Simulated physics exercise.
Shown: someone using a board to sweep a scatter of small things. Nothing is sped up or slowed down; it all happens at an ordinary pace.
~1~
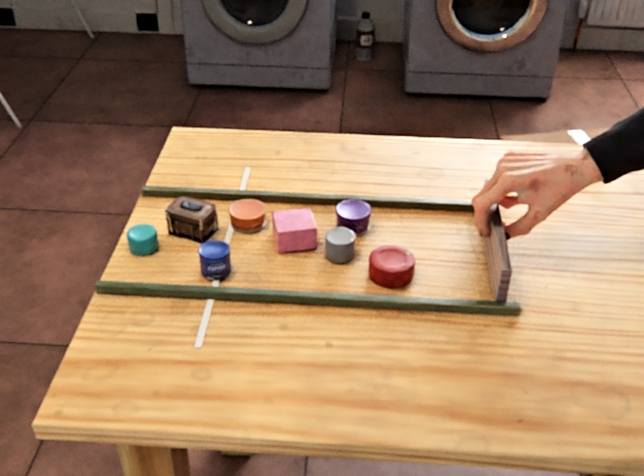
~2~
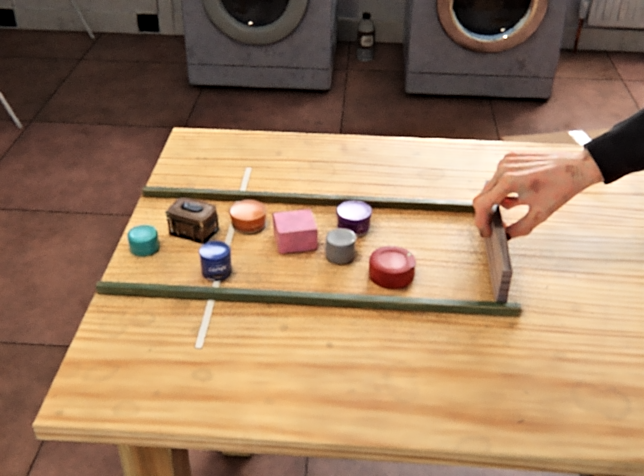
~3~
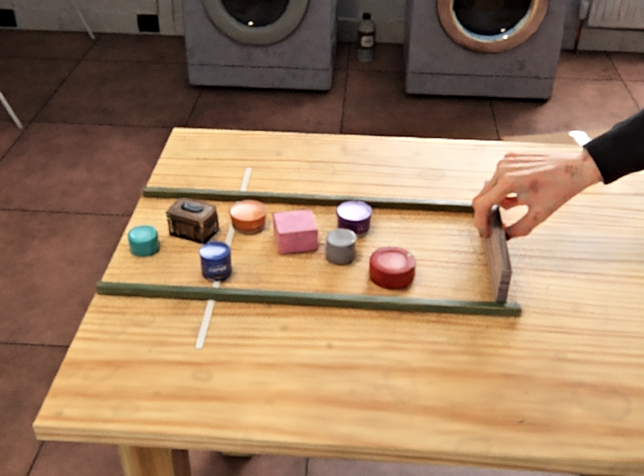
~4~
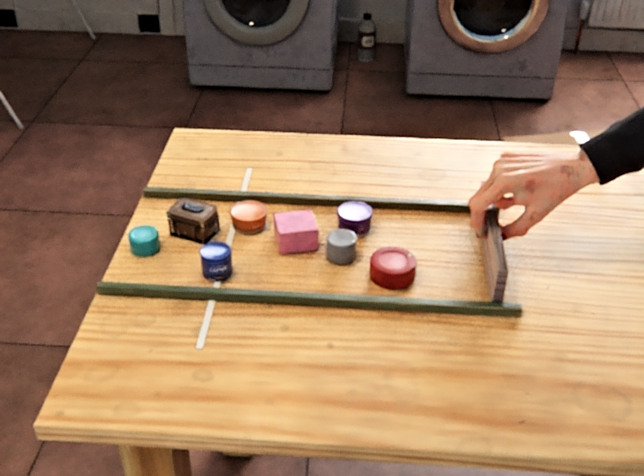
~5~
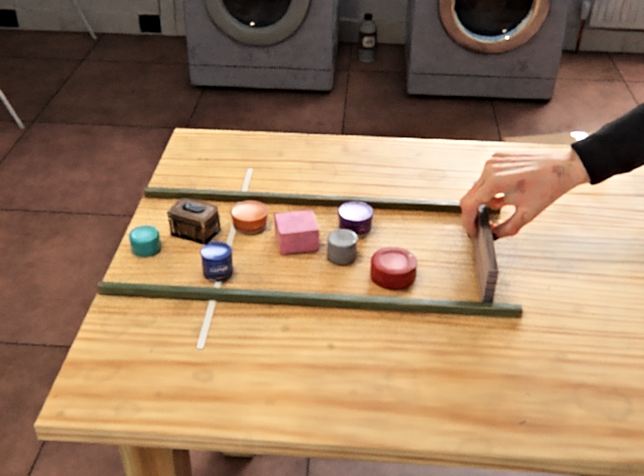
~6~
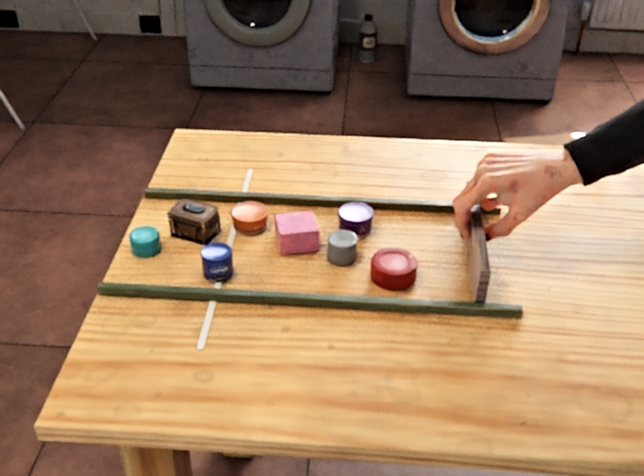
On a wooden table, a hand slides an upright board slightly left toward scattered small things.
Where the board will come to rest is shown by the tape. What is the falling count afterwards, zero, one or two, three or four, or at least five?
Most likely the drop count will come to nothing.
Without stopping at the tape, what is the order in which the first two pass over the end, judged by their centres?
Order, earliest first: The brown case; the blue tub.
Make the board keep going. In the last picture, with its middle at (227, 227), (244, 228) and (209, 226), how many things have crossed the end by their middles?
Respectively, 0, 0 and 0.
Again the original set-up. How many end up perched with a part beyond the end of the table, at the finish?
In total, 0 of them.
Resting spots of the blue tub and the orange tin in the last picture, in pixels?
The first one ends at (160, 260), the second at (190, 205).
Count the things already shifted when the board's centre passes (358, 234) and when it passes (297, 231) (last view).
Moved so far: 3, later 5.
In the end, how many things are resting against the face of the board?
Contact count: 3.
Soon after, none off yet; turquoise lid at rest near (145, 242); brown case at rest near (195, 221); blue tub at rest near (217, 262).
At rest, the number that fall off is zero.
